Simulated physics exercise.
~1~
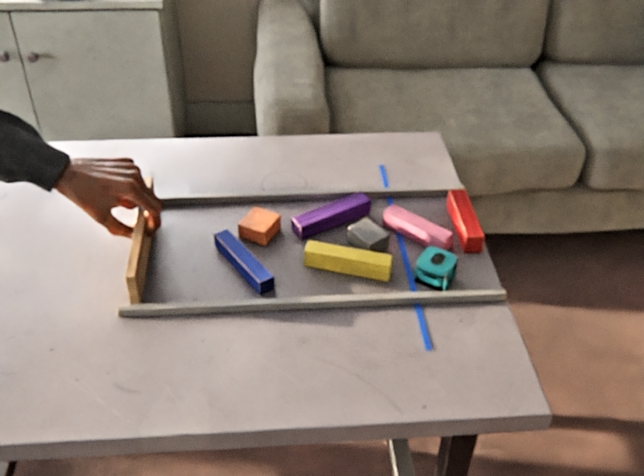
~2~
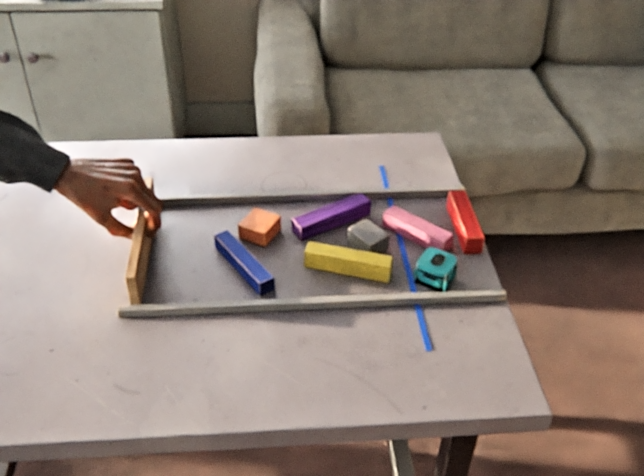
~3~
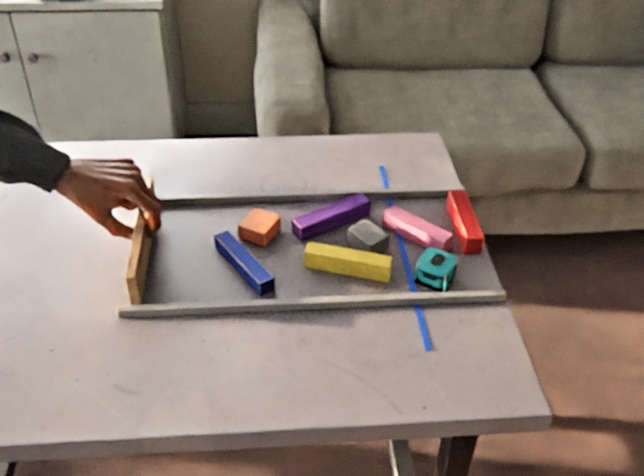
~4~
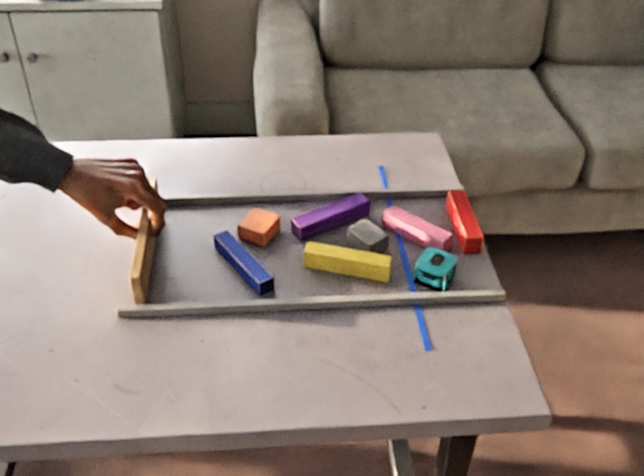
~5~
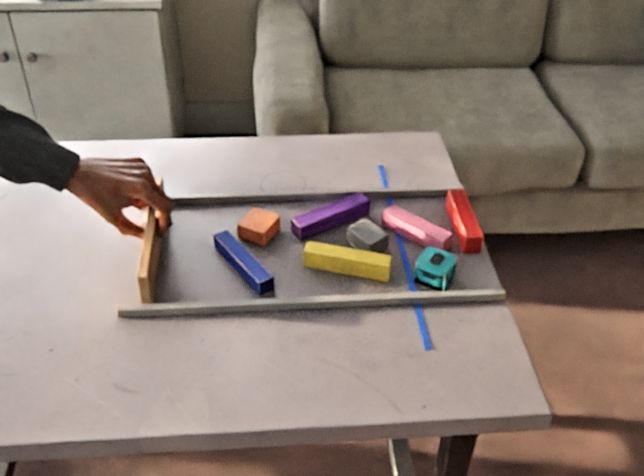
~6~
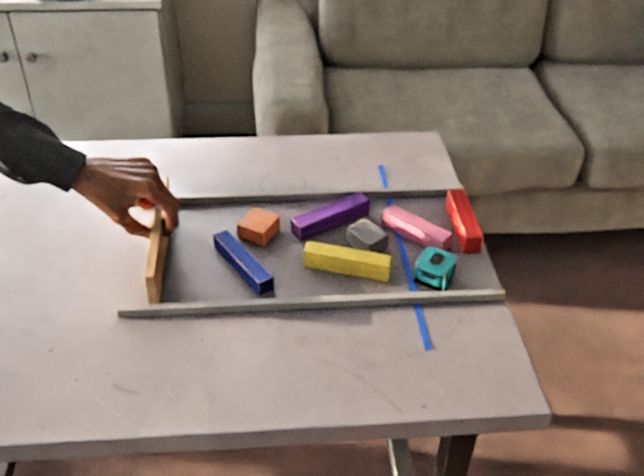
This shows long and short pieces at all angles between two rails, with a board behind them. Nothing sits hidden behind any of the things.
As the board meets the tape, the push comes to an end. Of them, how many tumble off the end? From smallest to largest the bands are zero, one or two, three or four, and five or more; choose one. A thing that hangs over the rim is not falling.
The right band is one or two.
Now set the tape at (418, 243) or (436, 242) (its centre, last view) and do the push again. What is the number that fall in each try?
3 and 4 down on the floor.
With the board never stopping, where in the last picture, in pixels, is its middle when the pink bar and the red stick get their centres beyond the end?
Approx. (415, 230) / approx. (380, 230) for the other.
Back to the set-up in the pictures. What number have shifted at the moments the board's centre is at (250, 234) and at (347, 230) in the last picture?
First 2 and then 7.
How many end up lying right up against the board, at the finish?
It touches 2.
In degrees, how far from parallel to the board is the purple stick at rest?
The angle is some 45°.
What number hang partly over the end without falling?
Count: 3.
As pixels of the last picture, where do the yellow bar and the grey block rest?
The yellow bar at (466, 265), the grey block at (446, 239).
Soon after, none off yet; red stick at rest near (464, 220); turquoise case at rest near (435, 269); pink bar at rest near (416, 229).
Then, none off yet; red stick at rest near (464, 220); turquoise case moved a little near (454, 271); pink bar moved a little near (426, 232).
At rest, the number that fall off is one or two; fallen, turquoise case and red stick.
